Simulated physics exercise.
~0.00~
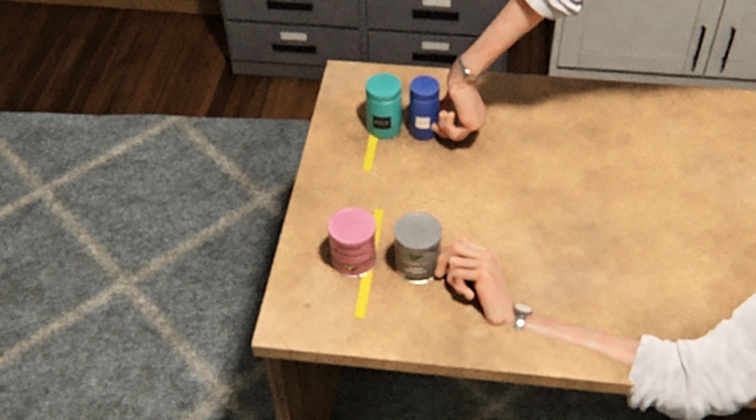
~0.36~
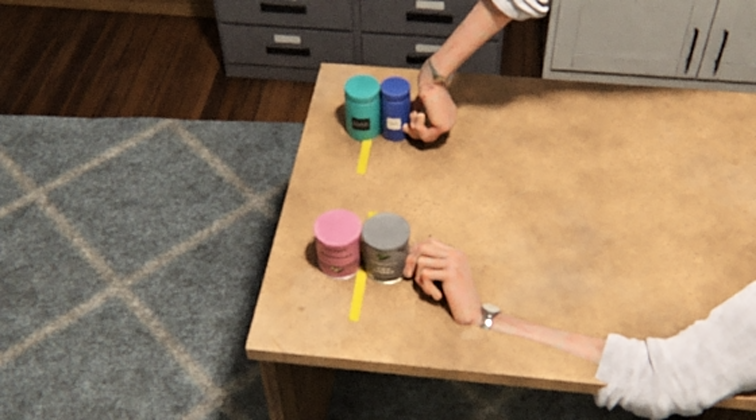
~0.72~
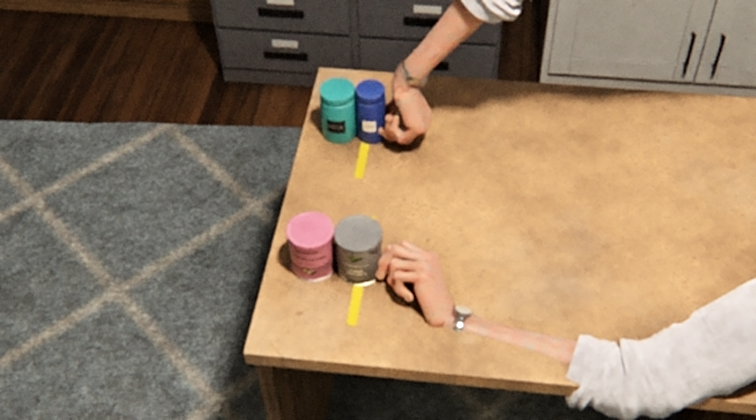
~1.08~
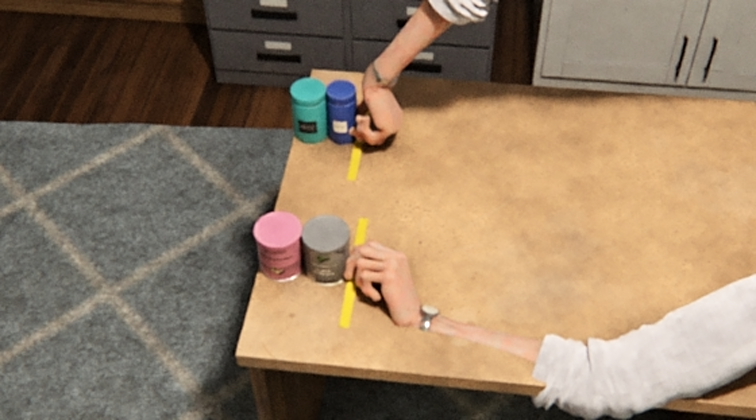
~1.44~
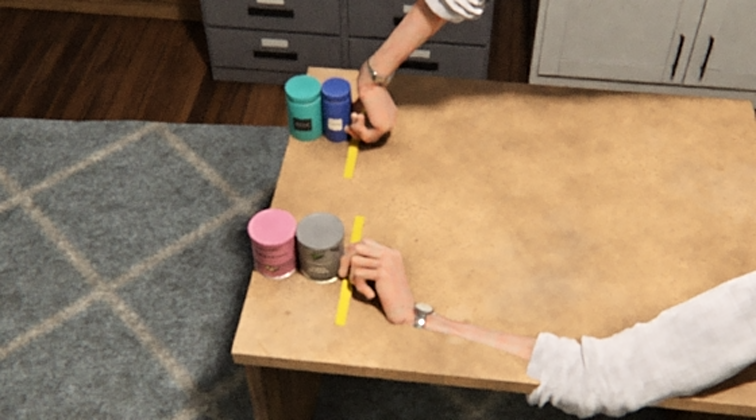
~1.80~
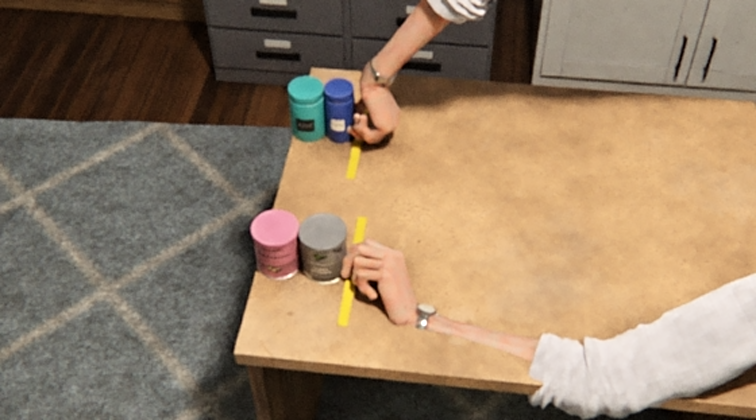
Two hands in white sleeves reach in from the right over a tan tabletop, seen from above, with a patterned blue-grey rug to the left and grey cabinets behind. At the far side, one hand rests behind a blue jar beside a turquoise jar, while the nearer hand sits behind a grey pot next to a pink pot, close to yellow tape marks. Both hands push leftward, and the grey pot closes up against the pink one. The pairs slide together past the tape towards the table's left edge. The hands then stop by the tape, leaving all four containers upright on the table, the pink pot and turquoise jar right at the edge.
